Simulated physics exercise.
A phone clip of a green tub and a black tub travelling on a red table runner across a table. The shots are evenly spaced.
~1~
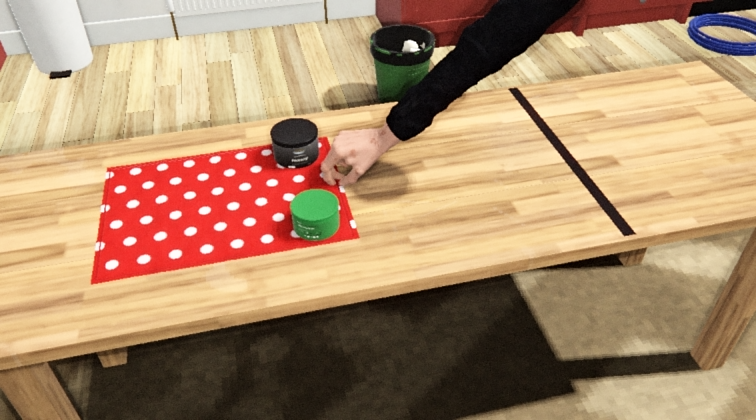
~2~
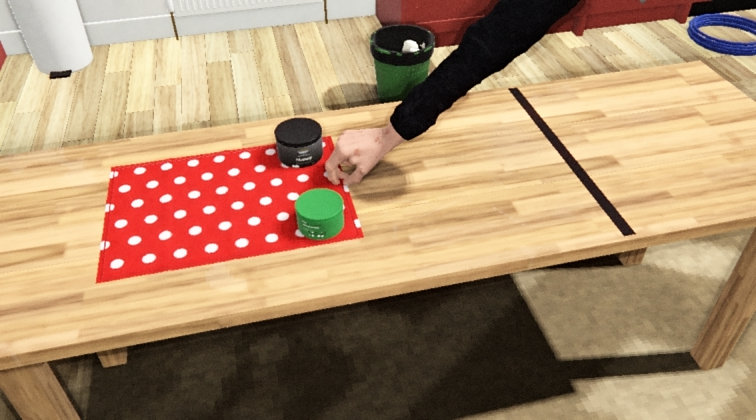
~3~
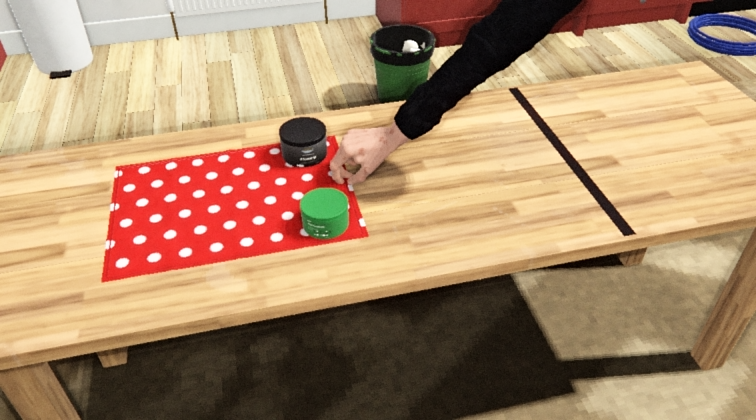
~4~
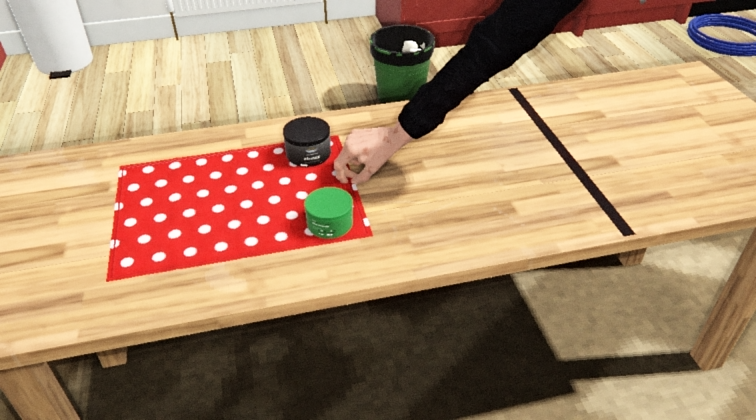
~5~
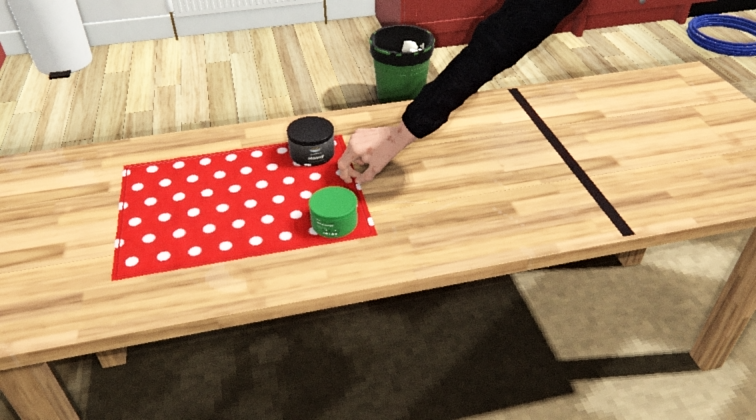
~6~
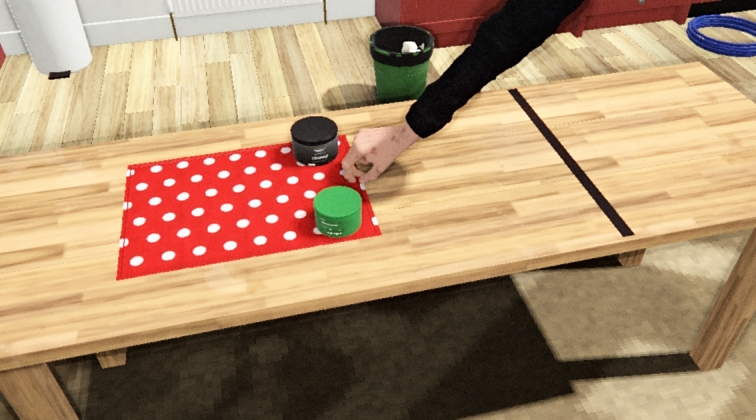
The clip opens with a black-sleeved arm reaching down to the right end of a red, white-dotted runner on a wooden table, beside a black tub and a green tub. The hand draws the runner slowly a short way right, and both upright tubs travel along with it, still left of the dark tape.
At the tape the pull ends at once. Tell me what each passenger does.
The green tub stays on the cloth; the black tub remains aboard.
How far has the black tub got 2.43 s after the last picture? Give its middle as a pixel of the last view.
Around (503, 114).
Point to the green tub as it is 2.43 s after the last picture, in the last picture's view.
At about (550, 177).
Then, 2.43 s on from there, hem at the tape; green tub on the cloth near (550, 177); black tub on the cloth near (503, 114).
Then, 2.54 s on from there, hem at the tape; green tub on the cloth near (554, 177); black tub on the cloth near (507, 114).
In the end, hem at the tape; green tub on the cloth near (554, 177); black tub on the cloth near (507, 114). The green tub remains aboard and the black tub keeps its seat.
